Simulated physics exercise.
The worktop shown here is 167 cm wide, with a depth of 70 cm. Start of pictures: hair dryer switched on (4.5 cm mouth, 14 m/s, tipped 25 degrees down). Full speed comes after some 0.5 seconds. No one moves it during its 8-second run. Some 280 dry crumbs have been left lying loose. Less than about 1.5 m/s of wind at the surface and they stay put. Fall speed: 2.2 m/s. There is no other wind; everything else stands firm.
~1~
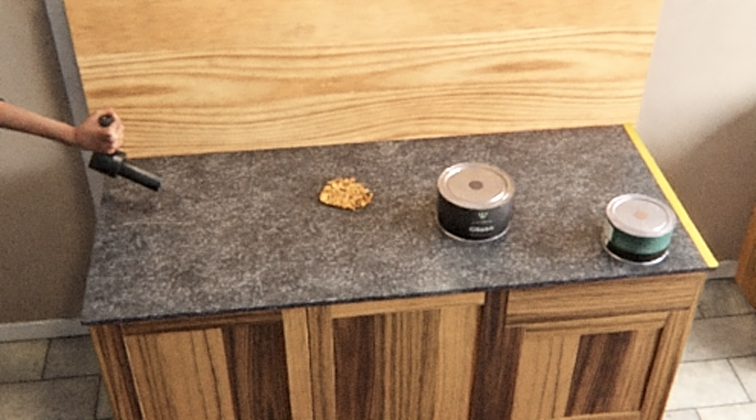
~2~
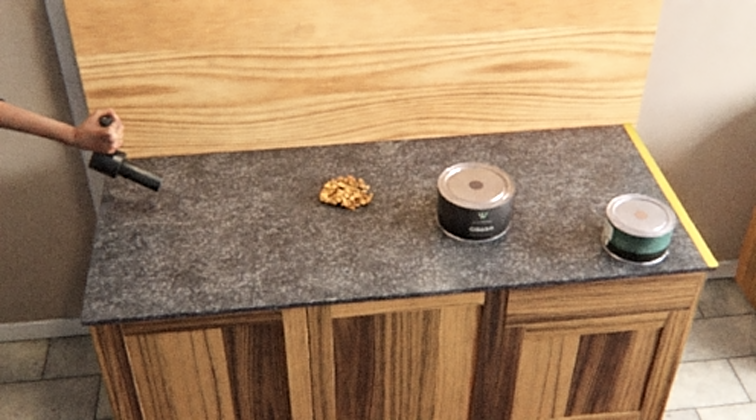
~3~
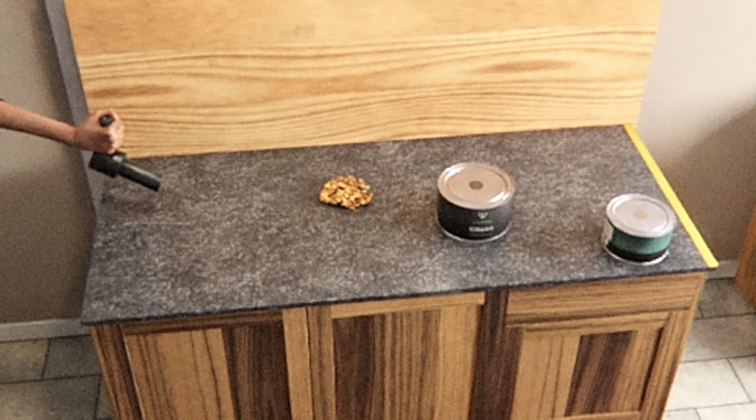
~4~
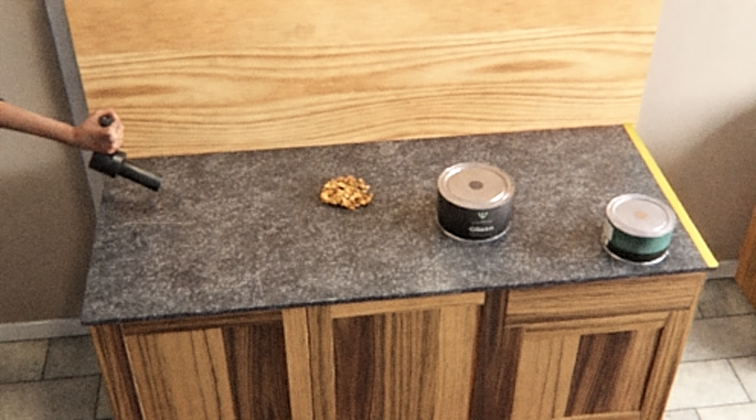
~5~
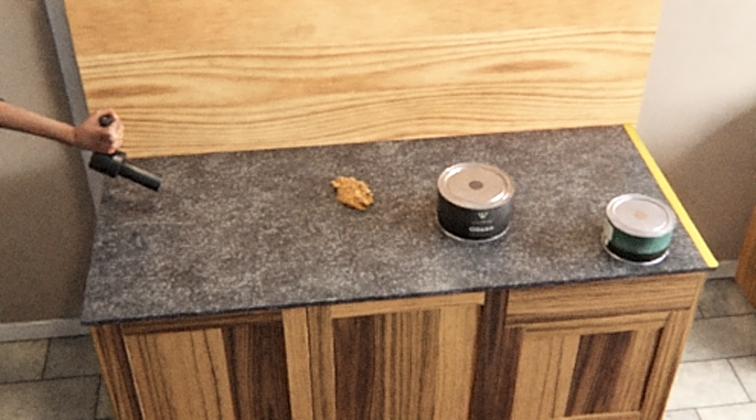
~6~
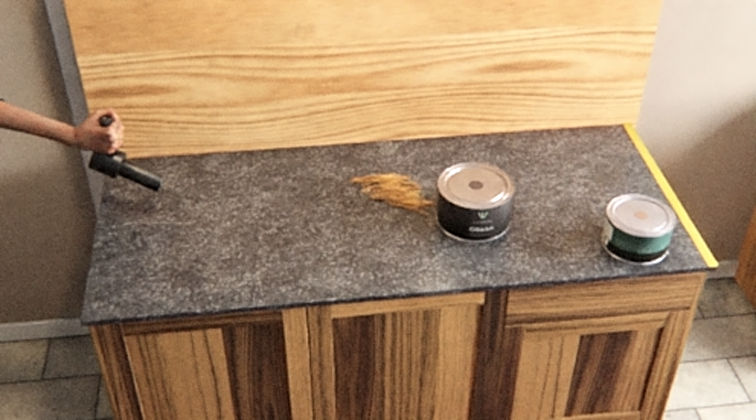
Dry crumbs lie still on the dark worktop, then slide right toward a large tin.
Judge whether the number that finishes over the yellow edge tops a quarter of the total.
Watch it - the losses over that edge are going to exceed one in four.
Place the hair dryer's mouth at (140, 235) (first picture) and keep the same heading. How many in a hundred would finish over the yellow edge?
About 30 %.
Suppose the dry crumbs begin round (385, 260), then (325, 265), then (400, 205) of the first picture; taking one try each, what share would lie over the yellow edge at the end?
Results, one try each: 0 %, 0 %, 70 %.
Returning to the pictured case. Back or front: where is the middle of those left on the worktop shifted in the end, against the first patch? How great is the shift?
Toward the near side, roughly 5 cm.
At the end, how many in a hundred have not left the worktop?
Near 30 %.
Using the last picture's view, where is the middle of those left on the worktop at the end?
Look somewhere near (540, 188).
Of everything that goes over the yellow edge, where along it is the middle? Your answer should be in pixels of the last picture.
About (646, 149).
Then, 1.2 s after the last picture, 15 % are over the yellow edge; the middle of those still in play is near (608, 162); 22 % have settled or left.
Then, 2.1 s after the last picture, 62 % are over the yellow edge; the middle of those still in play is near (560, 182); 74 % have settled or left.
Then, 4.0 s after the last picture, 69 % are over the yellow edge; the middle of those still in play is near (542, 186); 83 % have settled or left.
Then, 7.6 s after the last picture, at the end, 72 % are over the yellow edge; the middle of those still in play is near (540, 188).
